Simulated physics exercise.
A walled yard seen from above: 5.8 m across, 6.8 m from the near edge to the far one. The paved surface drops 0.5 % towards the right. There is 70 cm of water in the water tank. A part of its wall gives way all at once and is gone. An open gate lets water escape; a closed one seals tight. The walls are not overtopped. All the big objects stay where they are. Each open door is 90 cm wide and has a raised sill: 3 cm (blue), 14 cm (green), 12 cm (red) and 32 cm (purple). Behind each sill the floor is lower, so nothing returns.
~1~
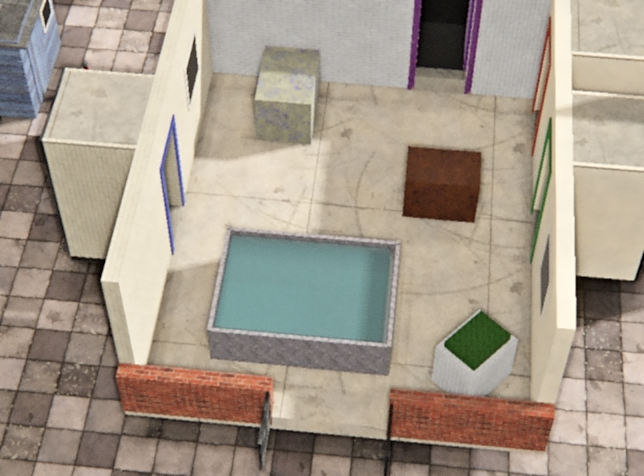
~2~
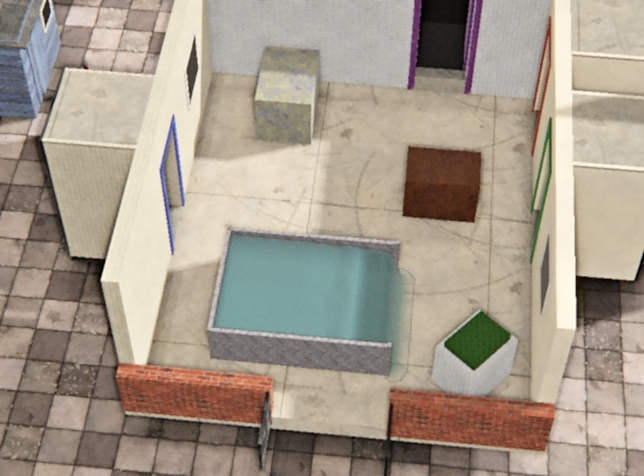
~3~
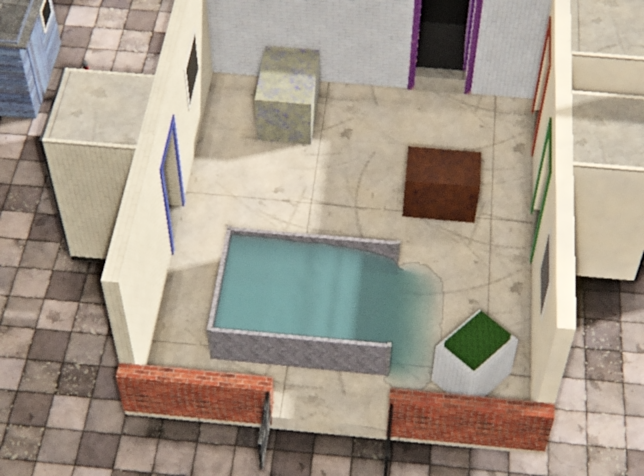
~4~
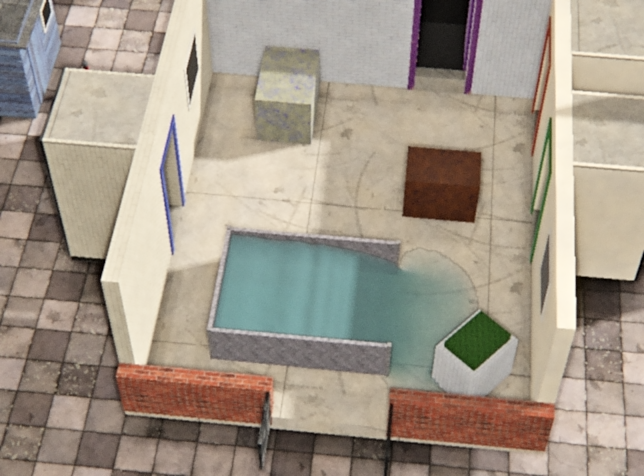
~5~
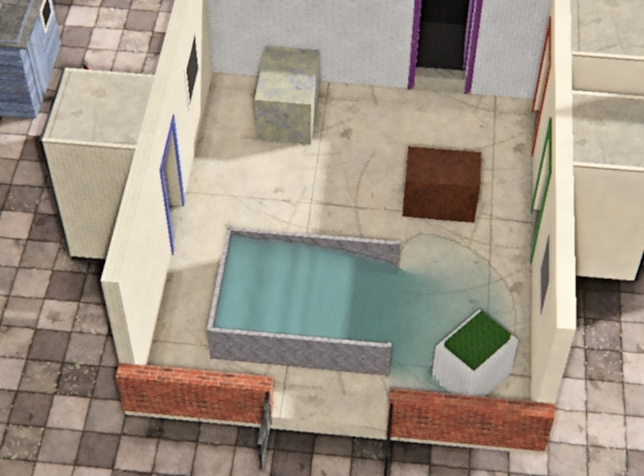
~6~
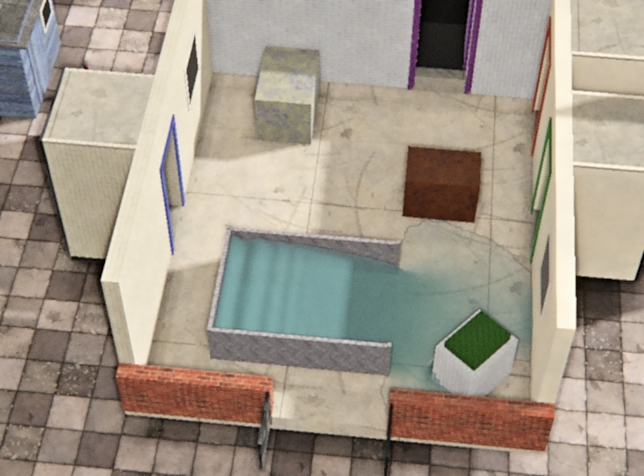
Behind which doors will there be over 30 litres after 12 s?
Door by door: At the blue door it goes over the limit; at the green door it goes over the limit; at the red door it exceeds the limit; at the purple door it does not reach the limit.
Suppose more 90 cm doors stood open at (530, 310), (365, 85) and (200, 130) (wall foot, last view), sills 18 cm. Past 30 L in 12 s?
In that order: Past it, below, not over.
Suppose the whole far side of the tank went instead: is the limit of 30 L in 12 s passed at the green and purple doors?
Then: Green under, purple under.
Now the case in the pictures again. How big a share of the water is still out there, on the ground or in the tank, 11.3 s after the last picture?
Roughly 80 in a hundred.
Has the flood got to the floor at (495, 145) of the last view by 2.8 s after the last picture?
It is flooded.
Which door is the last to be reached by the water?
Last comes the blue one.
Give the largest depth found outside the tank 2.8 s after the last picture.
Up to some 44 cm.
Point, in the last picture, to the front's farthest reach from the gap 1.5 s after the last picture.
Around (532, 116).
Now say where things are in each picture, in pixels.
The water tank at (306, 288) is whole and still, 70 cm deep, in the first frame.
The front is at (398, 376), 1.0 m from the gap at (390, 314); 0.3 m2 of floor is under water; 70 cm left at the back of the water tank, in the second frame.
The front is at (417, 385), 1.2 m from the gap at (390, 314); 1.3 m2 of floor is under water; 70 cm left at the back of the water tank, in the third frame.
The front is at a hidden place, 1.5 m from the gap at (390, 315); 2.7 m2 of floor is under water; 70 cm left at the back of the water tank, in the fourth frame.
Water pours out at (390, 316) and has run 1.9 m, to (507, 299); typically 9 cm deep outside, 70 cm at the water tank's back, in the fifth frame.
The front is at (530, 280), 2.4 m from the gap at (390, 316); 5.2 m2 of floor is under water; 64 cm left at the back of the water tank, in the sixth frame.
Then, 0.7 s after the last picture water covers 25 % of the floor and is deepest (49 cm) near (530, 307); blue door not reached, green door 19 cm at the sill, 0 L in, red door not reached, purple door not reached.
Then, 1.5 s after the last picture water covers 35 % of the floor and is deepest (44 cm) near (519, 316); blue door not reached, green door 25 cm at the sill, 18 L in, red door 7 cm at the sill, 0 L in, purple door not reached.
Then, 2.8 s after the last picture water covers 50 % of the floor and is deepest (44 cm) near (532, 109); blue door not reached, green door 20 cm at the sill, 61 L in, red door 15 cm at the sill, 0 L in, purple door 20 cm at the sill, 0 L in.
Then, 6.3 s after the last picture water covers 95 % of the floor and is deepest (18 cm) near (351, 87); blue door 13 cm at the sill, 38 L in, green door 12 cm at the sill, 86 L in, red door 14 cm at the sill, 56 L in, purple door 11 cm at the sill, 0 L in.
Then, 11.3 s after the last picture water covers 100 % of the floor and is deepest (12 cm) near (160, 311); blue door 9 cm at the sill, 283 L in, green door 10 cm at the sill, 87 L in, red door 8 cm at the sill, 59 L in, purple door 7 cm at the sill, 0 L in.
